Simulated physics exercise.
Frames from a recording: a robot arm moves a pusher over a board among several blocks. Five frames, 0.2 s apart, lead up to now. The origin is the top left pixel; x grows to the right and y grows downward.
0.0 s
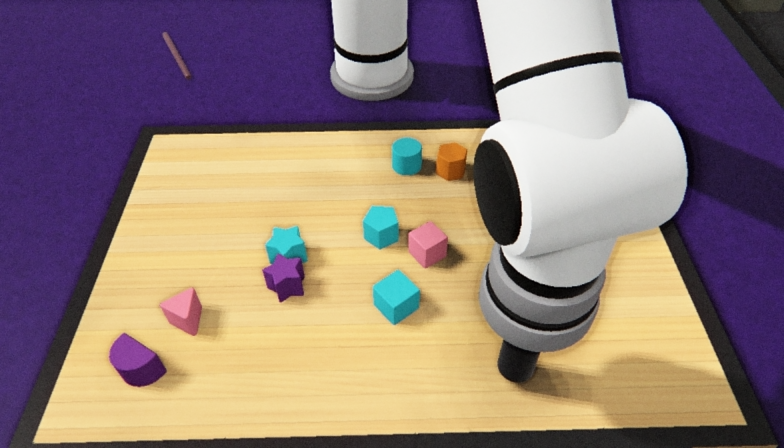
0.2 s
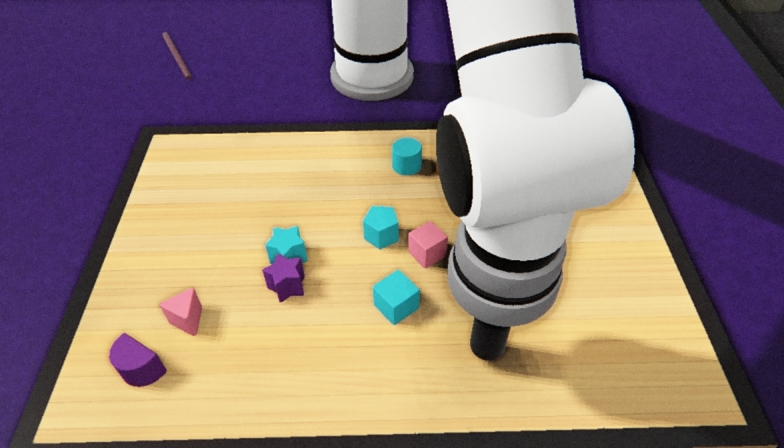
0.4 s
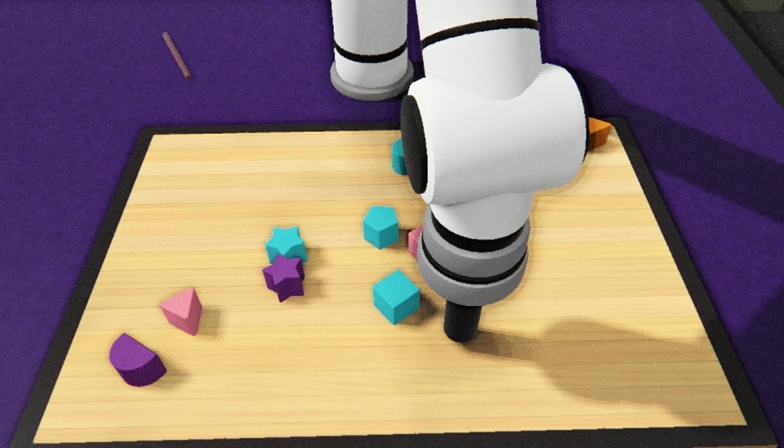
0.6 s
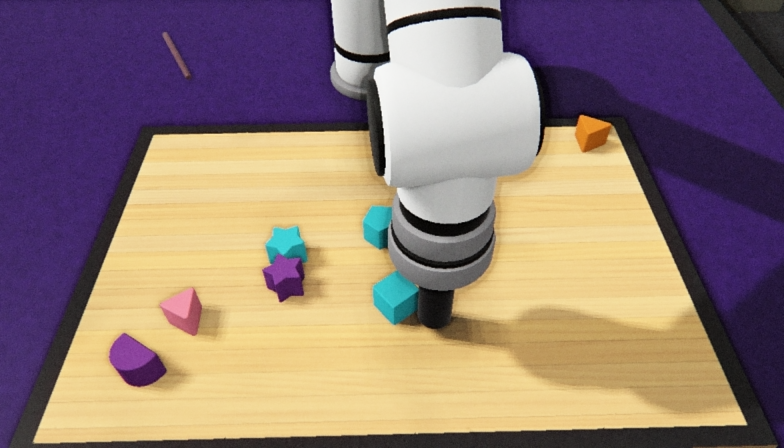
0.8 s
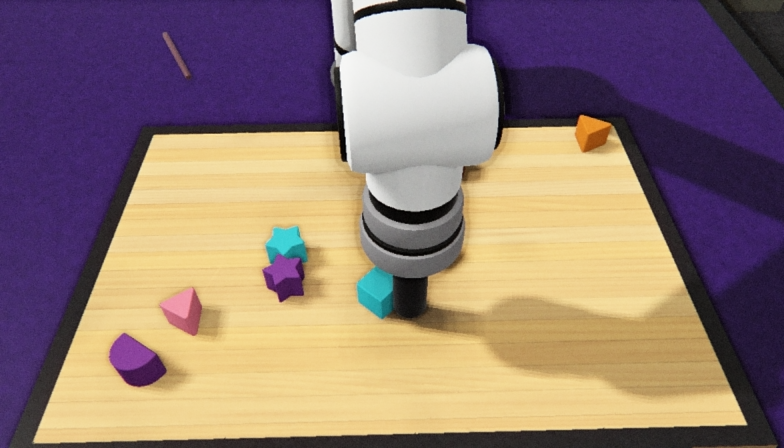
A robot arm moves left across the board and nudges a turquoise block leftward.
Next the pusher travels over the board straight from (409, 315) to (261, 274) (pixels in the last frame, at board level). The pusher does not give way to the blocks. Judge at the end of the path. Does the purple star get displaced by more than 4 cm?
Yes.
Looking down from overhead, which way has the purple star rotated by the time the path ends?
Spin direction: Counter-clockwise.
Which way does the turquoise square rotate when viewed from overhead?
Clockwise, looking down.
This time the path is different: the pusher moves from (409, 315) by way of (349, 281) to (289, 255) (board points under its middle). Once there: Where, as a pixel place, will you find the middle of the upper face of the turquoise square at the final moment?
It sits at (257, 228).
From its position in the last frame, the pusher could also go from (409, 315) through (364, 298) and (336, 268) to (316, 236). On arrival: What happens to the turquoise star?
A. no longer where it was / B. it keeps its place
Correct choice: A.
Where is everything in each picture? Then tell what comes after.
In the first picture, lower end of the pusher at (515, 368), tops of blocks, purple star at (283, 268), turquoise star at (285, 238), turquoise square at (396, 288), pink square at (429, 235).
In the second picture, pusher at (487, 347), blocks as before.
In the third picture, pusher at (460, 330), blocks as before.
In the fourth picture, pusher at (434, 317), blocks as before.
In the fifth picture, pusher at (410, 306), purple star at (283, 268), turquoise star at (285, 238), turquoise square at (380, 282), pink square hidden.
What follows on the original path. One third of the way, pusher at (357, 291); turquoise square at (330, 264).
Two thirds of the way, pusher at (307, 278); purple star at (269, 266), turned 35° anticlockwise; turquoise star at (274, 227); turquoise square at (297, 244), turned 30° clockwise.
At the end, pusher at (258, 266); purple star at (225, 264), turned 85° anticlockwise; turquoise star at (268, 212), turned 10° clockwise; turquoise square at (281, 234), turned 65° clockwise; pink square not moved.
